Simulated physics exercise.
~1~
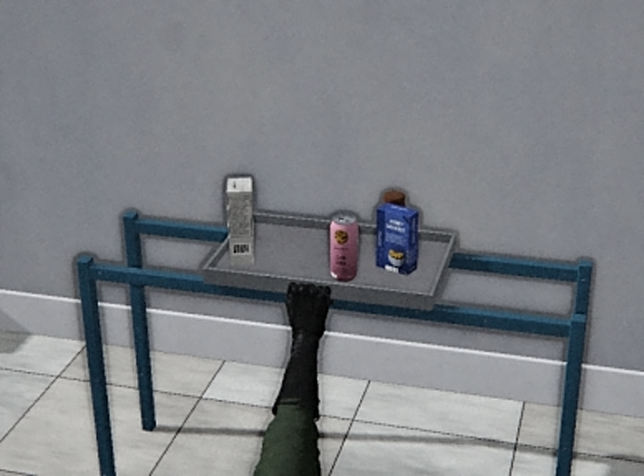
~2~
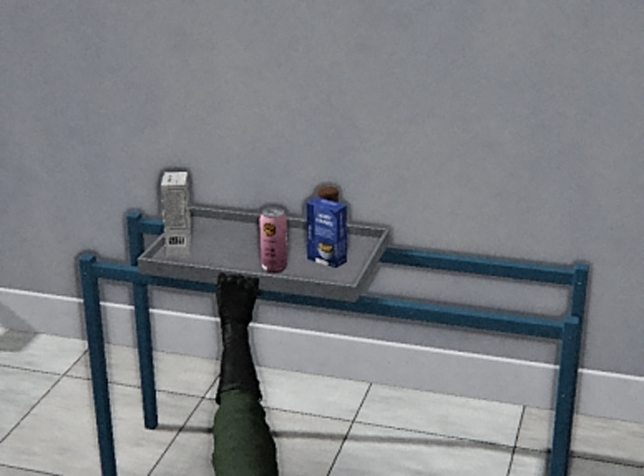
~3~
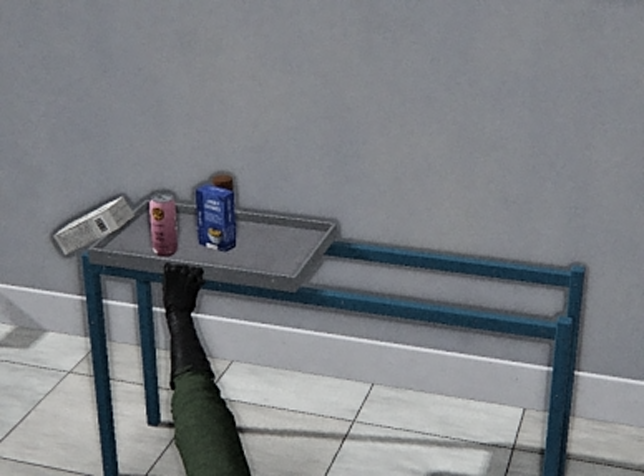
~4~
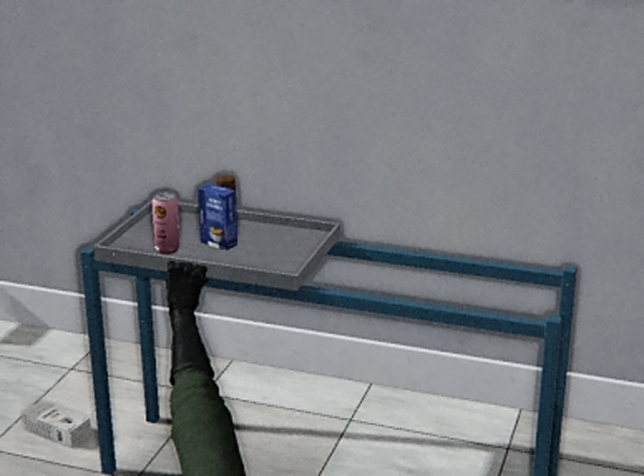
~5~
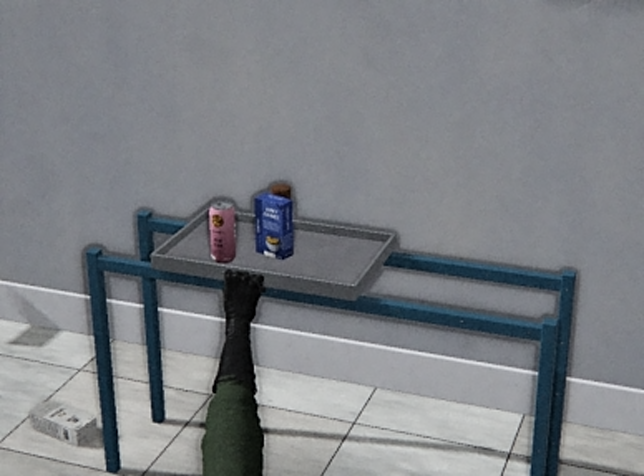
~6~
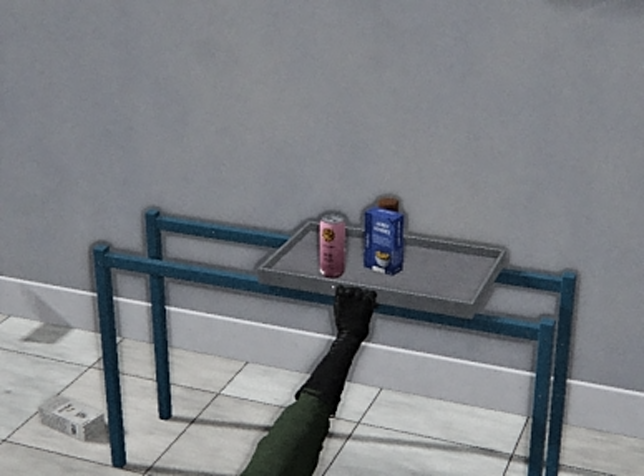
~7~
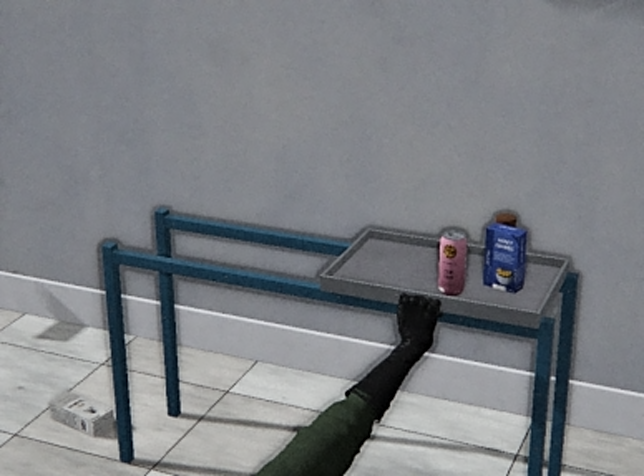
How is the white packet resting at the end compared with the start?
At the start the white packet stands upright on the tray. By the end it is lying on its side on the floor.
